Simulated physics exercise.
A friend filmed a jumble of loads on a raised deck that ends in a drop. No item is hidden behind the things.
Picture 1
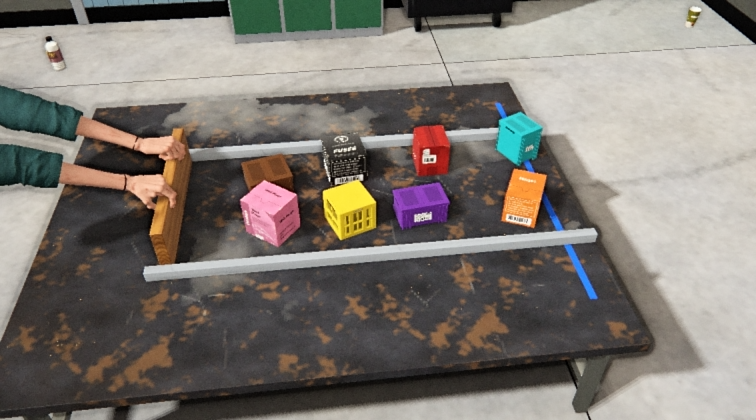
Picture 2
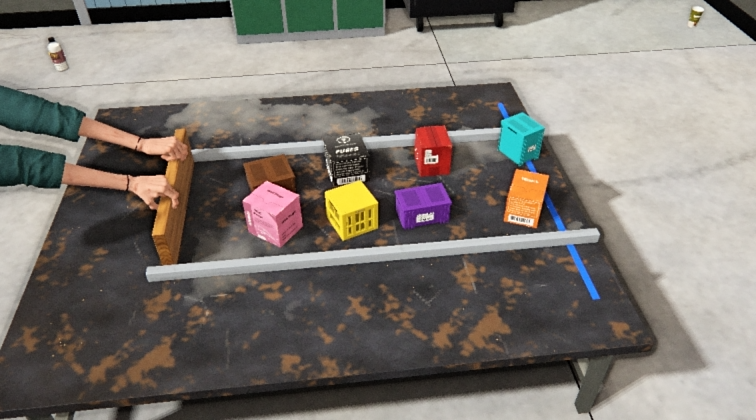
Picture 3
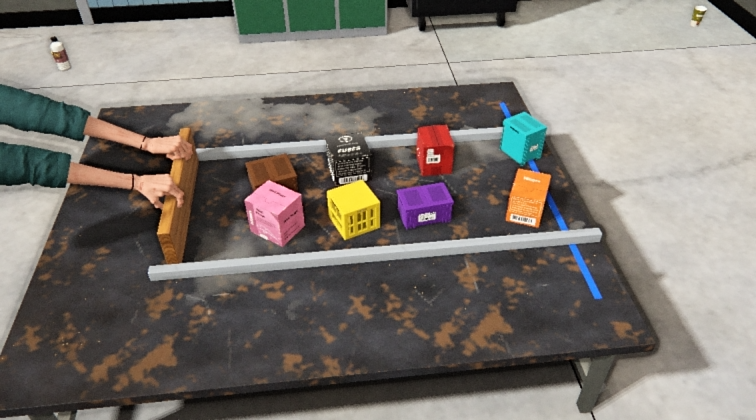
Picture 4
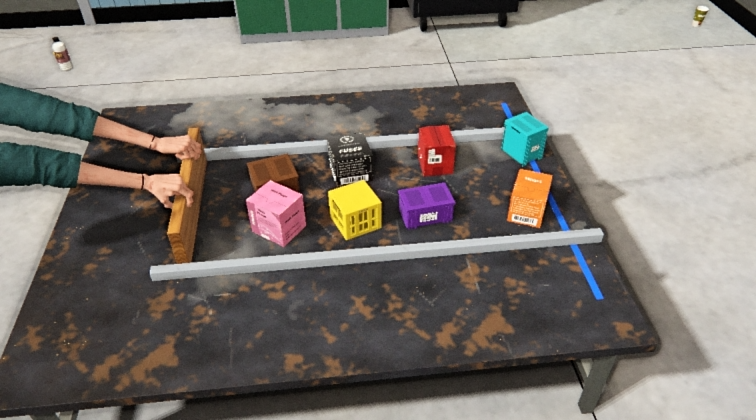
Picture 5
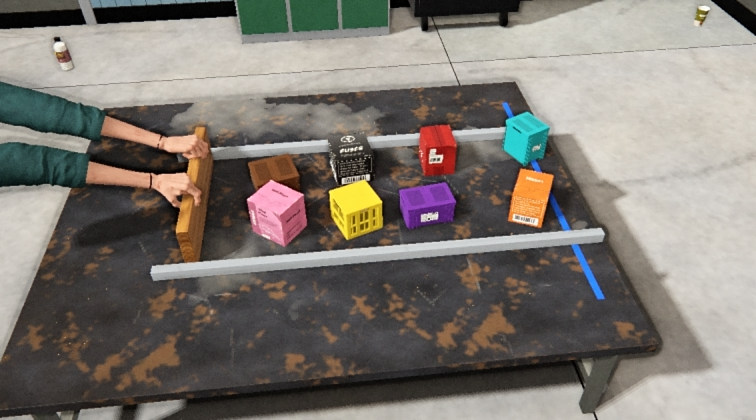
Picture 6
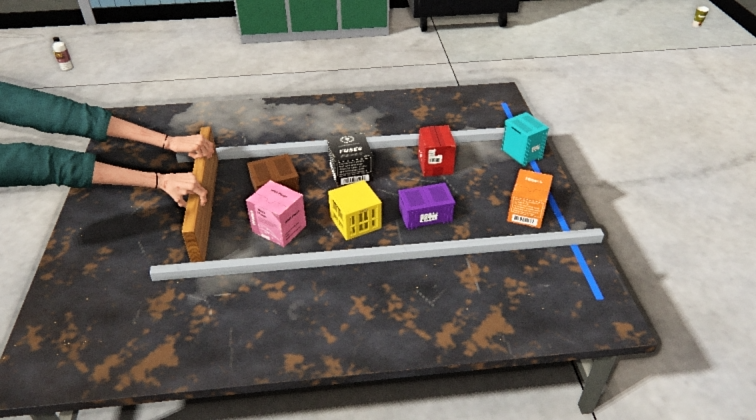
Two hands slowly sliding a wooden plank rightward between metal rails toward eight colourful boxes sitting still on a dark, rust-patched table.
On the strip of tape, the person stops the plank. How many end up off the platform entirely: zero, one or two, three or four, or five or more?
Seems the ones that don't stay up number at least five, for sure.
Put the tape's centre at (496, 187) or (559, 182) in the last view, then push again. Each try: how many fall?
Down on the ground: 4 and 8.
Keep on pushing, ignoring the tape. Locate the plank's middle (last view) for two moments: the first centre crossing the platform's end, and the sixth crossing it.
I'd put the first at about (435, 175) and the next at about (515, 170).
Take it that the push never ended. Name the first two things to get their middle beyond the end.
The orange box first, the turquoise tote second.
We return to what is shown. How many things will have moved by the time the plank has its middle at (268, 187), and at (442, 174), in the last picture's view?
I make it 2 at the first spot and 8 at the other.
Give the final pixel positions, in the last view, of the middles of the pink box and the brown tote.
The pink box finishes at (572, 181); the brown tote finishes at (558, 161).
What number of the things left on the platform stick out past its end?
Count of overhanging things: 2.
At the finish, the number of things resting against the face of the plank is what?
All in all, 2.
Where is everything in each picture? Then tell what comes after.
The first frame shows turquoise tote (518, 139); orange box (524, 198); red parcel (431, 151); plank (174, 194); tape (537, 183).
The second frame shows orange box (526, 198); pink box (273, 214).
The third frame shows red parcel (435, 150); yellow crate (354, 209).
The fourth frame shows turquoise tote (524, 139); brown tote (274, 178).
The fifth frame shows orange box (531, 198); black box (351, 159).
The sixth frame shows turquoise tote (524, 139); orange box (530, 198); red parcel (436, 151); plank (202, 192); tape (543, 184).
Soon after, none off yet; turquoise tote at rest near (524, 139); orange box at rest near (530, 198); red parcel at rest near (436, 151).
After that, none off yet; turquoise tote displaced a little near (542, 137); orange box displaced about its own width near (581, 194); red parcel displaced well along near (515, 142).
In the end, the number that fall off is five or more; gone, yellow crate, black box, purple tote, red parcel, orange box and turquoise tote.
